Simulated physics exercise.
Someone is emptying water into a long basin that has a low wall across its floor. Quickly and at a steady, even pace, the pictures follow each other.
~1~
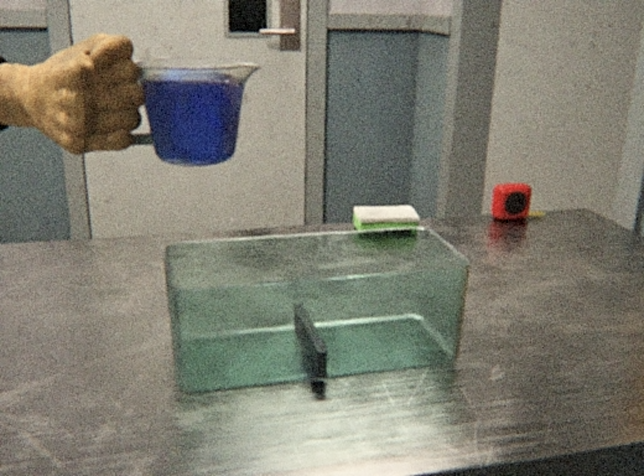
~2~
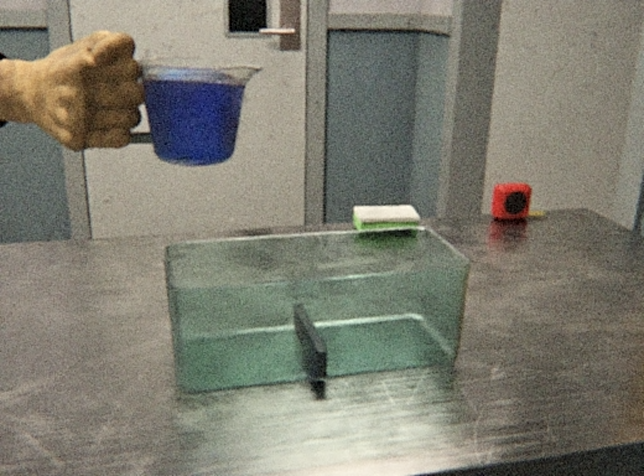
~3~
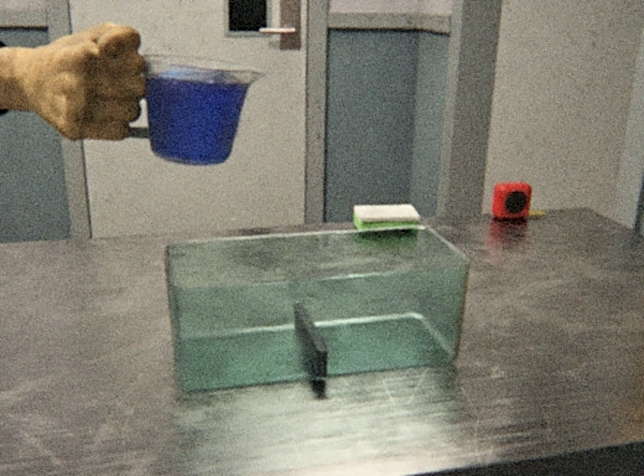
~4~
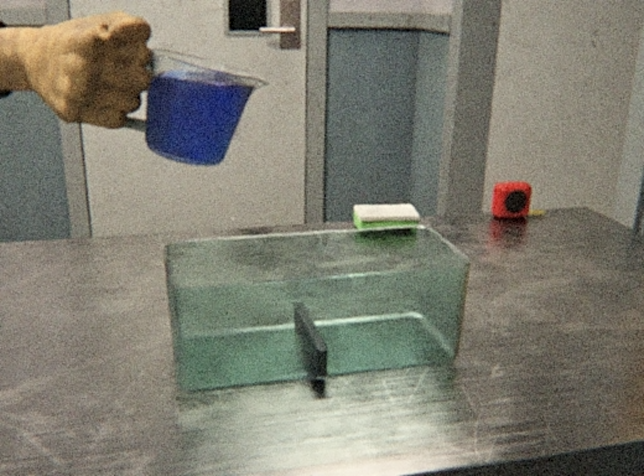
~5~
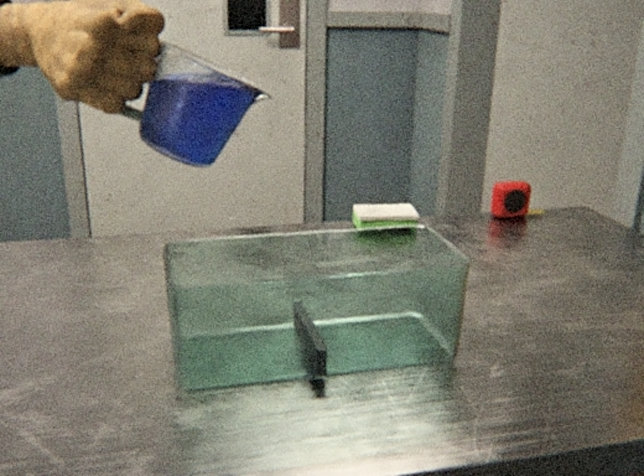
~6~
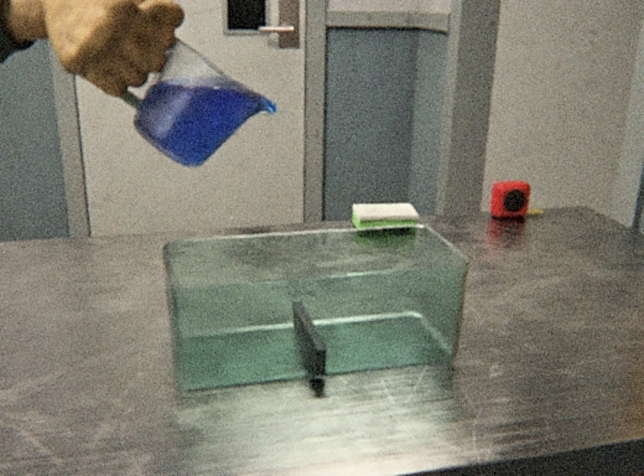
Above a glass basin on a metal table, a hand tilts a jug of blue water rightward.
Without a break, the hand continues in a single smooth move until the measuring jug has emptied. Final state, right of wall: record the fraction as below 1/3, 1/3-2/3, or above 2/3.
Recorded: 1/3-2/3.
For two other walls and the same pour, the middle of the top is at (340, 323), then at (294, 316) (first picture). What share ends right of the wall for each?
With the first placement it is 10 %, with the second 60 %.
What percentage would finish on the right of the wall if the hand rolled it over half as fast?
It works out near 70 %.
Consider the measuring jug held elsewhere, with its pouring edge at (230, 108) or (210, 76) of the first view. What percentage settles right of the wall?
You'd see around 10 per cent, and then around 10 per cent.
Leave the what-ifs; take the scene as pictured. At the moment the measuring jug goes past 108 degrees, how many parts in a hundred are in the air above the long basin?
Something close to 35 percent of it.
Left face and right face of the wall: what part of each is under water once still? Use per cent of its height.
Left of the wall 40 %, right of the wall 30 %.
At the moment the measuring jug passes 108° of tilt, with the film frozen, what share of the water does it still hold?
Roughly 30 %.
A moment on, the measuring jug is tipped right over and 28 per cent is still to pour, 8 is left of the wall and 27 right of it.
Next, the measuring jug is tipped right over and 1 per cent is still to pour, 52 is left of the wall and 41 right of it.
Then the measuring jug is tipped right over and 0 per cent is still to pour, 51 is left of the wall and 44 right of it.
Later the measuring jug is tipped right over and 0 per cent is still to pour, 51 is left of the wall and 45 right of it.
At rest 51 per cent lies left of the wall, 45 right of it and 4 outside.
